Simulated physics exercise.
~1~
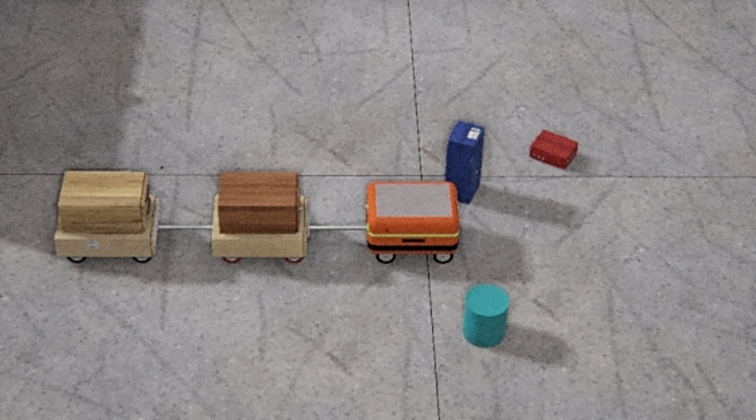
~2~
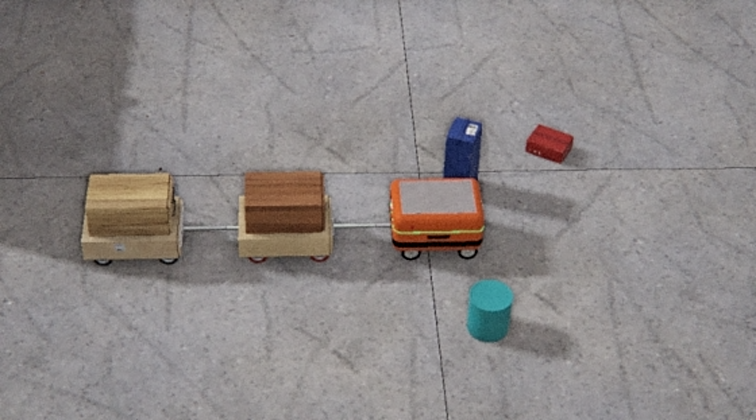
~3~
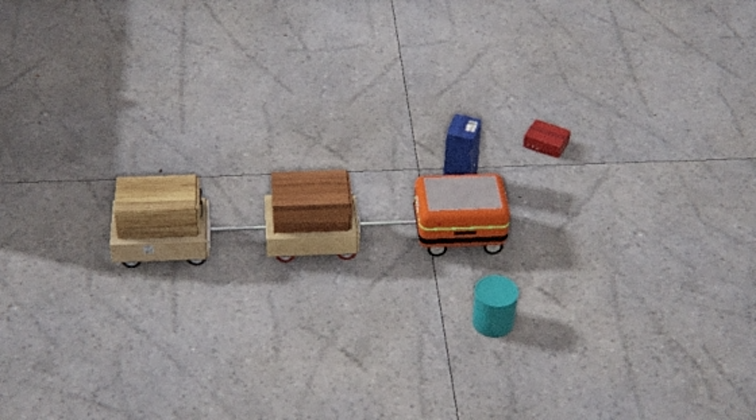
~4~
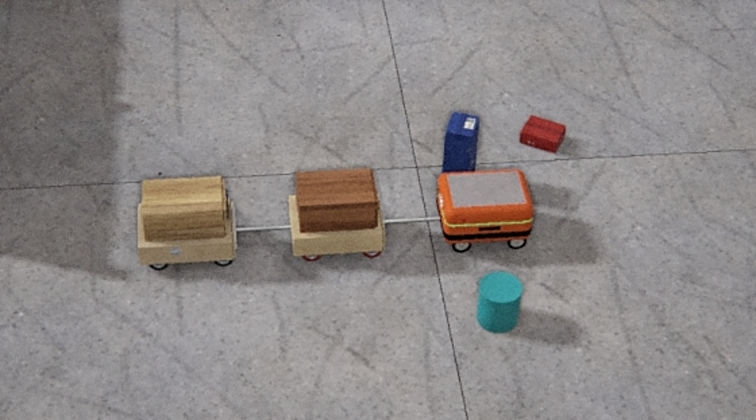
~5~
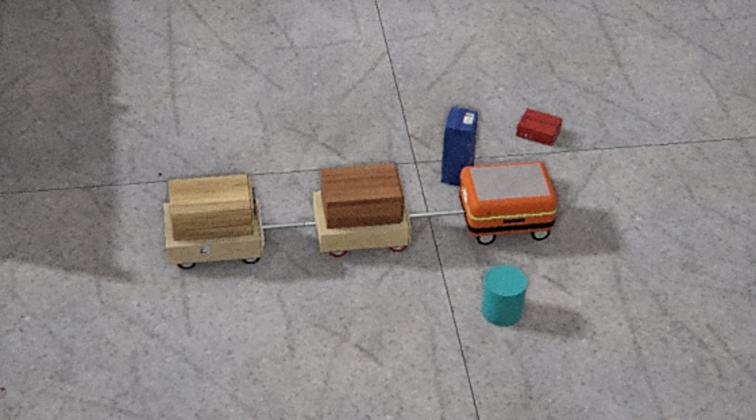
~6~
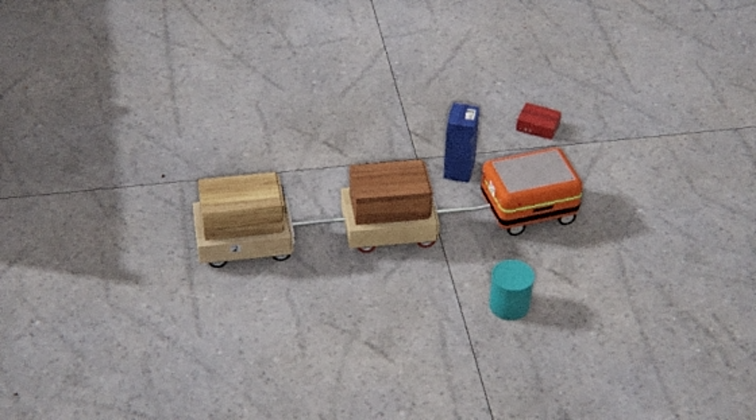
On a scuffed grey floor with thin dark seams, an orange robot tug pulls two carts carrying wooden blocks slowly rightward. It passes between a standing blue box and a turquoise pail, with a red box lying beyond, then angles slightly upward to the right, the carts still trailing behind.
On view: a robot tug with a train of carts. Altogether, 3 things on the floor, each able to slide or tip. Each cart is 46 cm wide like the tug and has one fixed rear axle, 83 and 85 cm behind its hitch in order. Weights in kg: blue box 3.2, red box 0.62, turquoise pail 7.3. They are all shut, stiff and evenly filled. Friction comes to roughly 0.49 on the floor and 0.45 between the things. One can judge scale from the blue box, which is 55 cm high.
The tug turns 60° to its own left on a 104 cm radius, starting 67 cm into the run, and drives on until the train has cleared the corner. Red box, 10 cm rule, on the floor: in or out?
It's beyond the limit.
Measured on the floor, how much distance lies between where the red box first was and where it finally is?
The shift is close to 24 cm.
Then, 1.80 s later than the last frame, 204 cm covered.
Then, 3.50 s later than the last frame, 320 cm covered; red box 18 cm from its spot near (536, 107); blue box 9 cm from its spot.
When it is over, not toppled but over 10 cm from the start, red box; the other 2 within 10 cm of the start. End places, in pixels of the last picture, red box near (532, 102).
